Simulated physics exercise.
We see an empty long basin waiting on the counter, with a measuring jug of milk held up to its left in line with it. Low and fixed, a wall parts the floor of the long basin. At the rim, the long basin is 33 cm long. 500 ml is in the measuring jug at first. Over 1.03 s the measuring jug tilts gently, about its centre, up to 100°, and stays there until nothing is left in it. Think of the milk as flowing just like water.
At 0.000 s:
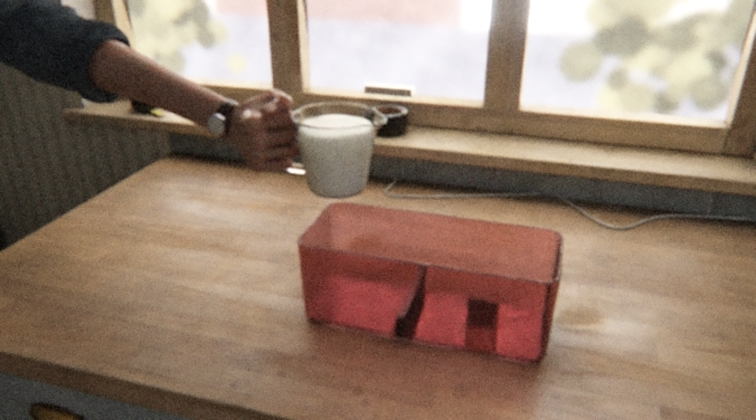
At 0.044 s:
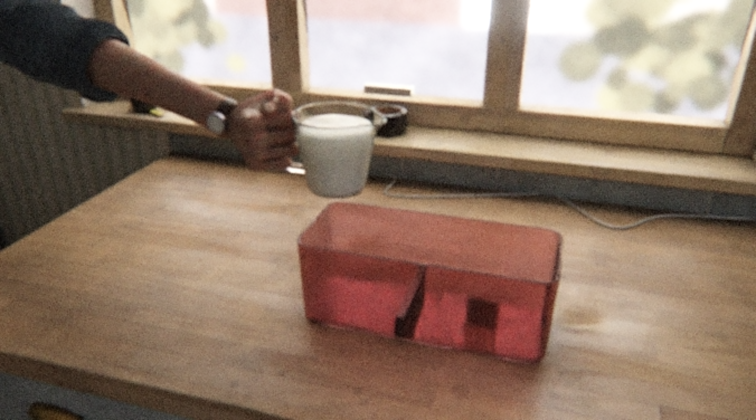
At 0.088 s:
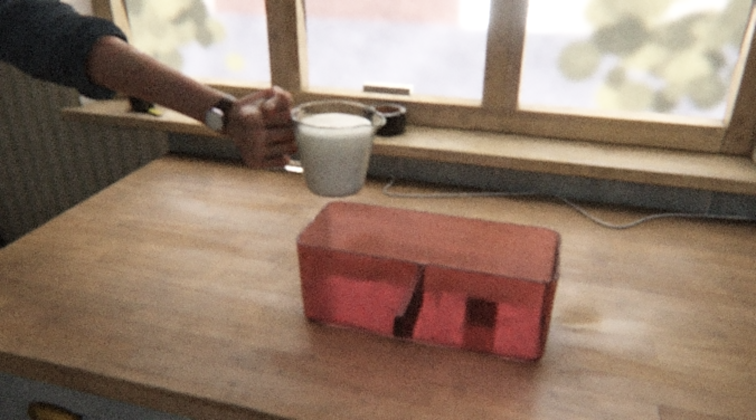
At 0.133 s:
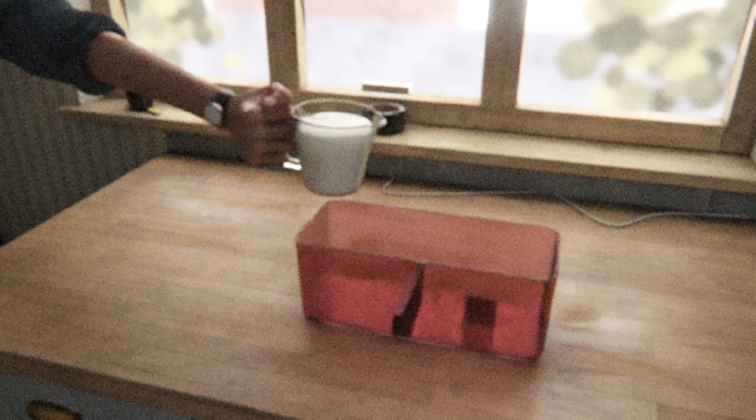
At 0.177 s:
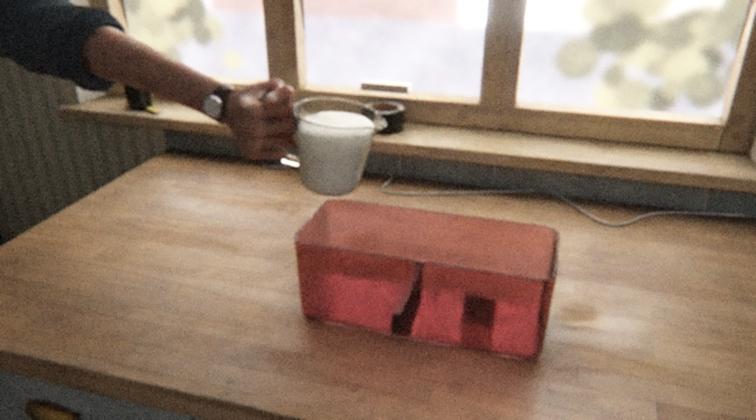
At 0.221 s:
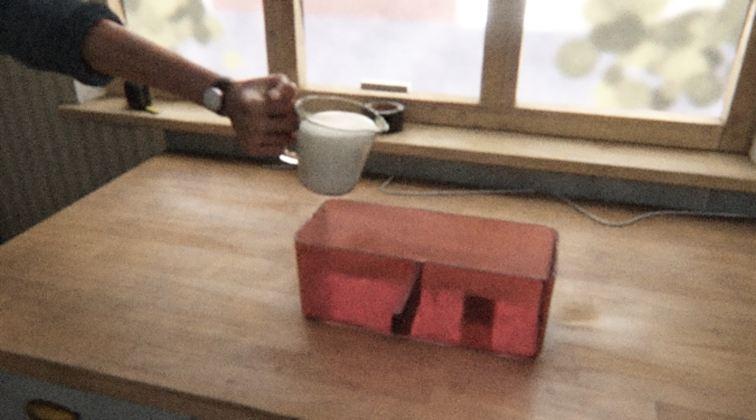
A hand held a clear measuring jug of milk above a wooden counter, up and to the left of a see-through red basin with a low wall inside, then slowly tilted it slightly to the right.
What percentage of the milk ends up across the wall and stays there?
About 78 per cent.
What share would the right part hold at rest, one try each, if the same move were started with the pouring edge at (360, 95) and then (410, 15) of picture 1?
40 and 85 %.
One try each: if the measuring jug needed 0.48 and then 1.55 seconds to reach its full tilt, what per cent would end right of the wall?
I'd expect close to 75 per cent and then close to 80 per cent.
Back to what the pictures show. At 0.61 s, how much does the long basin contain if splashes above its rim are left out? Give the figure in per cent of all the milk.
Around 10%.
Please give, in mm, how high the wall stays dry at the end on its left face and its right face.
Noted: Left near 26 mm, right near 16 mm.
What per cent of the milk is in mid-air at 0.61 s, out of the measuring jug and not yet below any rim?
Around 20 percent.
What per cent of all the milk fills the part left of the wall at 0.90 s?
I'd say near 10 percent.
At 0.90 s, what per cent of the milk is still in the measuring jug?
What remains is about 16 percent of it all.
By 0.61 s the tilt is 65° and 71 per cent is still to pour, 0 is left of the wall and 10 right of it.
By 0.90 s the tilt is 96° and 17 per cent is still to pour, 9 is left of the wall and 62 right of it.
By 1.20 s the tilt is 100° and 0 per cent is still to pour, 19 is left of the wall and 80 right of it.
By 1.53 s the tilt is 100° and 0 per cent is still to pour, 22 is left of the wall and 78 right of it.
At rest 22 per cent lies left of the wall, 78 right of it and 0 outside.
